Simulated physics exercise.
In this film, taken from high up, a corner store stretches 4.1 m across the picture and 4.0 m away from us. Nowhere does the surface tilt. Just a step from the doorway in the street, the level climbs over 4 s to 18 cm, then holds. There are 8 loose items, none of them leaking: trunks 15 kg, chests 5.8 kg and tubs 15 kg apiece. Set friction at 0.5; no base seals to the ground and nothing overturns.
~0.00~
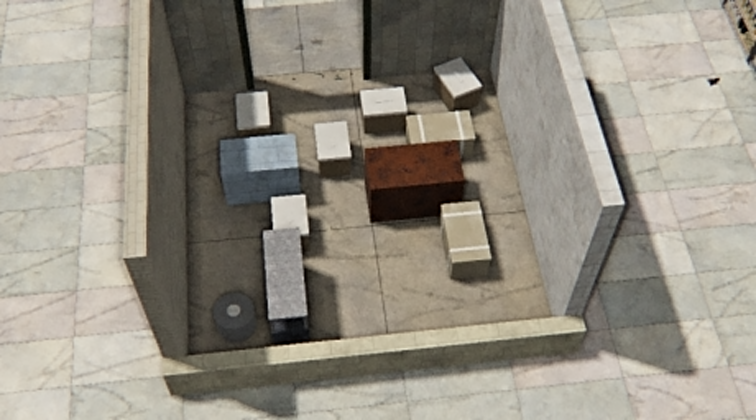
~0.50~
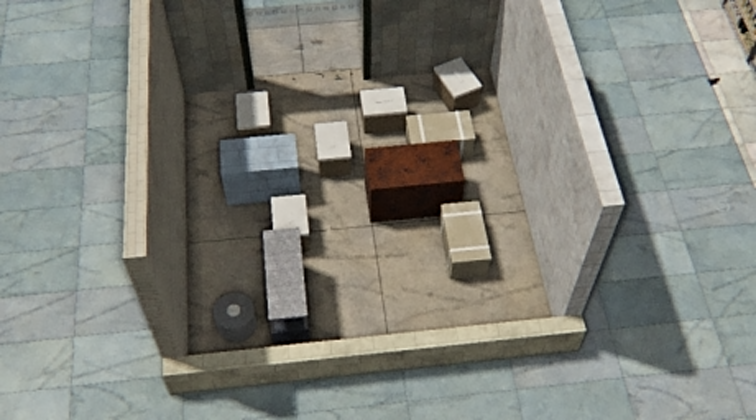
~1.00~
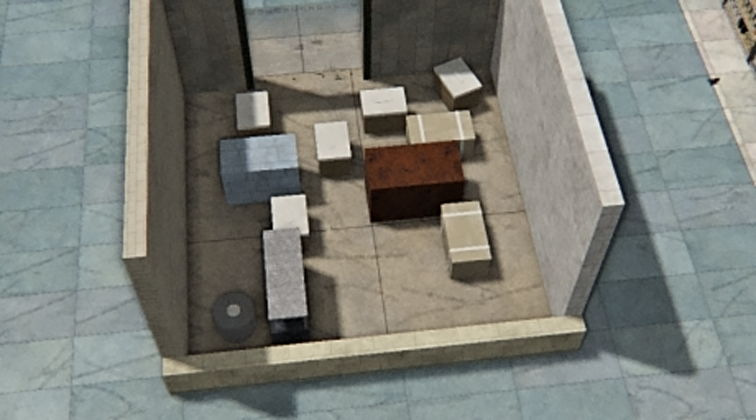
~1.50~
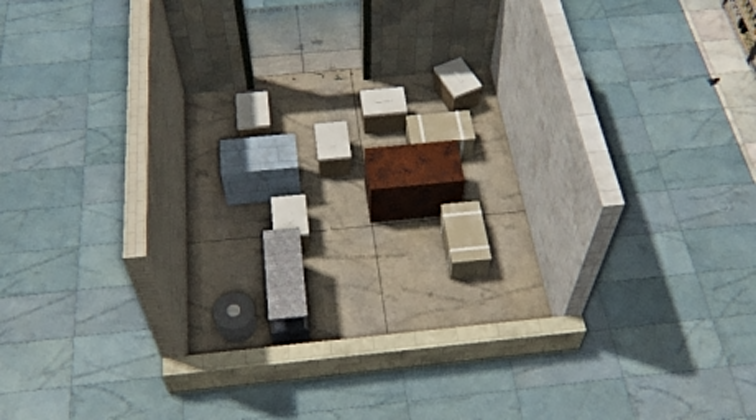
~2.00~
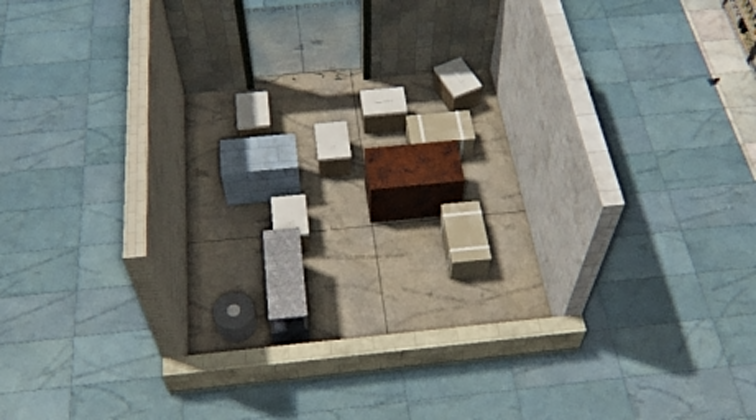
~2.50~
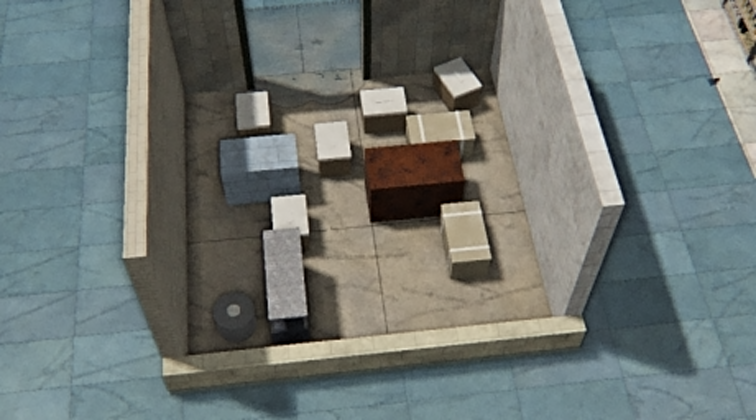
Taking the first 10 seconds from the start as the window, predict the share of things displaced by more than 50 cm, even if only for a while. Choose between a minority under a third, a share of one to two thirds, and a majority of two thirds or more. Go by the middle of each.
A share of one to two thirds.
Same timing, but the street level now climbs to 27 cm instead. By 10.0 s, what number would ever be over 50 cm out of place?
You'd get 6 in that case.
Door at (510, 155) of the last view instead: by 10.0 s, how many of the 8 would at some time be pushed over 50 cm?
In that case the number is 5.
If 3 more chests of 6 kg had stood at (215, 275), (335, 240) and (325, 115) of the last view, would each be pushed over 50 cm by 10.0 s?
In order: Not as far; farther; farther.
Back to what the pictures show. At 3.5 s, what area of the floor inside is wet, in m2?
About 2.0 m2.
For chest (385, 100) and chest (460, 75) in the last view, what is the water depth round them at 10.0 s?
Depth approx. 5 cm / 6 cm.
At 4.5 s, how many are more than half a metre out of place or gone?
The count is 1.
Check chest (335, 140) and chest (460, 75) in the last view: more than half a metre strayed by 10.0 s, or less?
Result, in order: Exceeded / stayed within.
After 3.5 s 0 of 8 are over 50 cm from their spots; 0 afloat.
After 4.5 s 1 of 8 are over 50 cm from their spots; 0 afloat.
After 7.0 s 2 of 8 are over 50 cm from their spots; 3 afloat.
After 10.0 s 3 of 8 are over 50 cm from their spots, and 4 have been at some point; 7 afloat.
